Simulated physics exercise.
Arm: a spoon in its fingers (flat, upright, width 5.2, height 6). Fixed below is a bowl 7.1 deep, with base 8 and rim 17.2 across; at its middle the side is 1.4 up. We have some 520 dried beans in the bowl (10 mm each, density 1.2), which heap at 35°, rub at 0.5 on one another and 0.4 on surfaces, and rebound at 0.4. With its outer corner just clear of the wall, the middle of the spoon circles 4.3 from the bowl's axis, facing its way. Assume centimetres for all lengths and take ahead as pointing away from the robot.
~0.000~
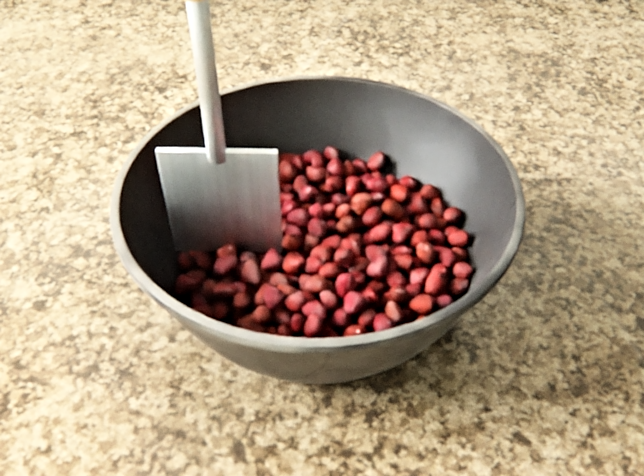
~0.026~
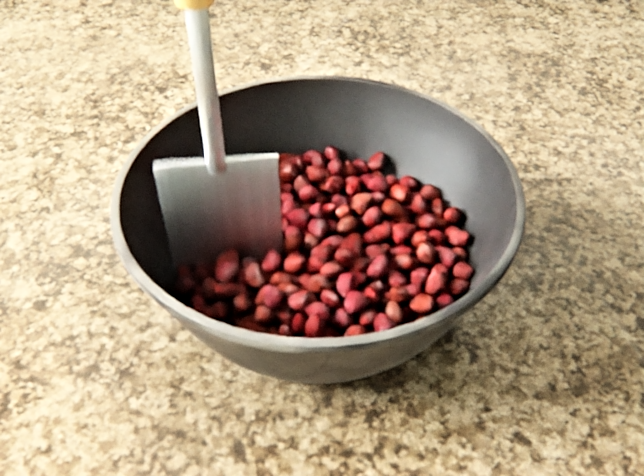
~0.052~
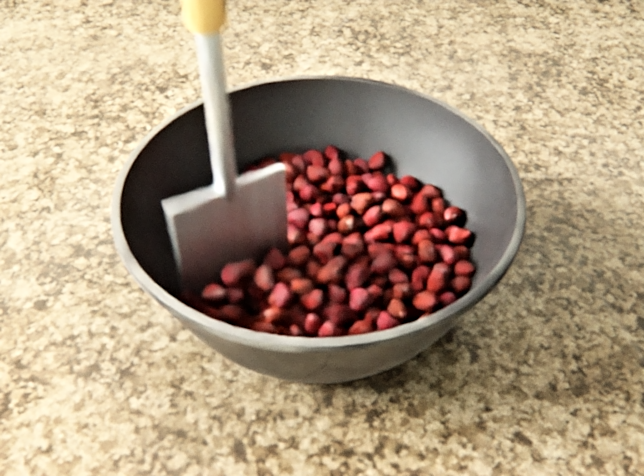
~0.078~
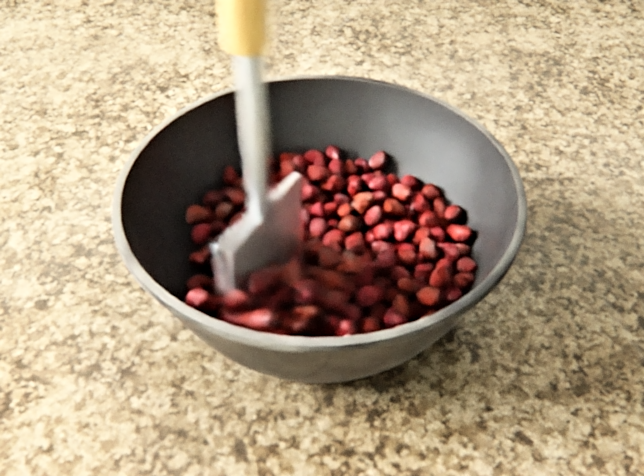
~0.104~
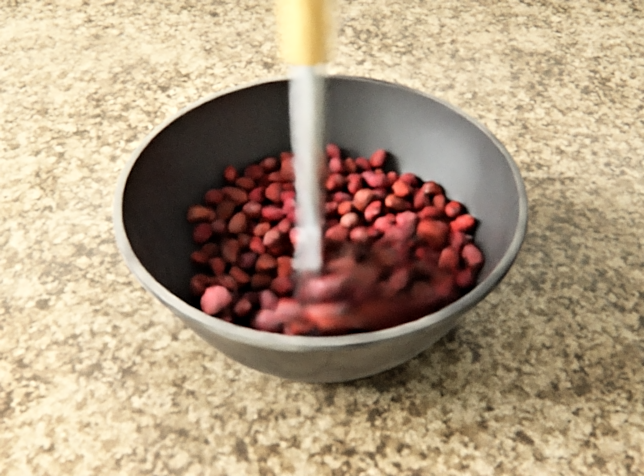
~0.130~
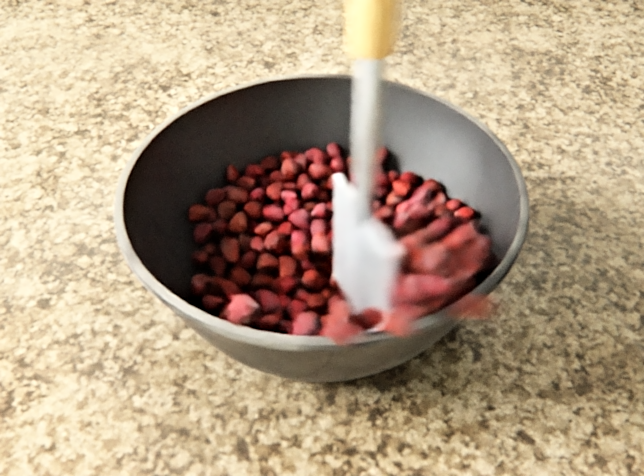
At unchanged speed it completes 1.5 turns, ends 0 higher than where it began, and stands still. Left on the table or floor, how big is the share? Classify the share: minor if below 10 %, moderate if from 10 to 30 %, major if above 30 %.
Major, above 30 %.
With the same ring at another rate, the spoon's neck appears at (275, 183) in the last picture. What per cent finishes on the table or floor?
About 20 per cent.
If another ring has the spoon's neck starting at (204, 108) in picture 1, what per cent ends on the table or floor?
I'd say around 25 per cent.
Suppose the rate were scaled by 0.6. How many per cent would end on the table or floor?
That gives about 20 percent.
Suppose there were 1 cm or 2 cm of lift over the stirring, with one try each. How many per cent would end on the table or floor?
Estimates: 25 % and 20 %.
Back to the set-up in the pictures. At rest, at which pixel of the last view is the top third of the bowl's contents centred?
I'd put it at about (378, 199).
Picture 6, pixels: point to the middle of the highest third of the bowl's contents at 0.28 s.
I'd put its middle near (270, 142).
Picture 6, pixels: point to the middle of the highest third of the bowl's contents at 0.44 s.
Roughly pixel (339, 311).
After 0.28 s, 276° round, highest piece 12 above the table; 447 in the bowl, 9 on the table or floor, 65 in flight or on the tool.
After 0.44 s, 78° round, highest piece 10 above the table; 367 in the bowl, 88 on the table or floor, 66 in flight or on the tool.
After 0.72 s, 180° round, highest piece 6 above the table; 321 in the bowl, 199 on the table or floor, 1 in flight or on the tool.
After 1.42 s, 180° round, highest piece 6 above the table; 321 in the bowl, 200 on the table or floor.
In the end, 321 in the bowl, 200 on the table or floor. That is 38 % on the table or floor.
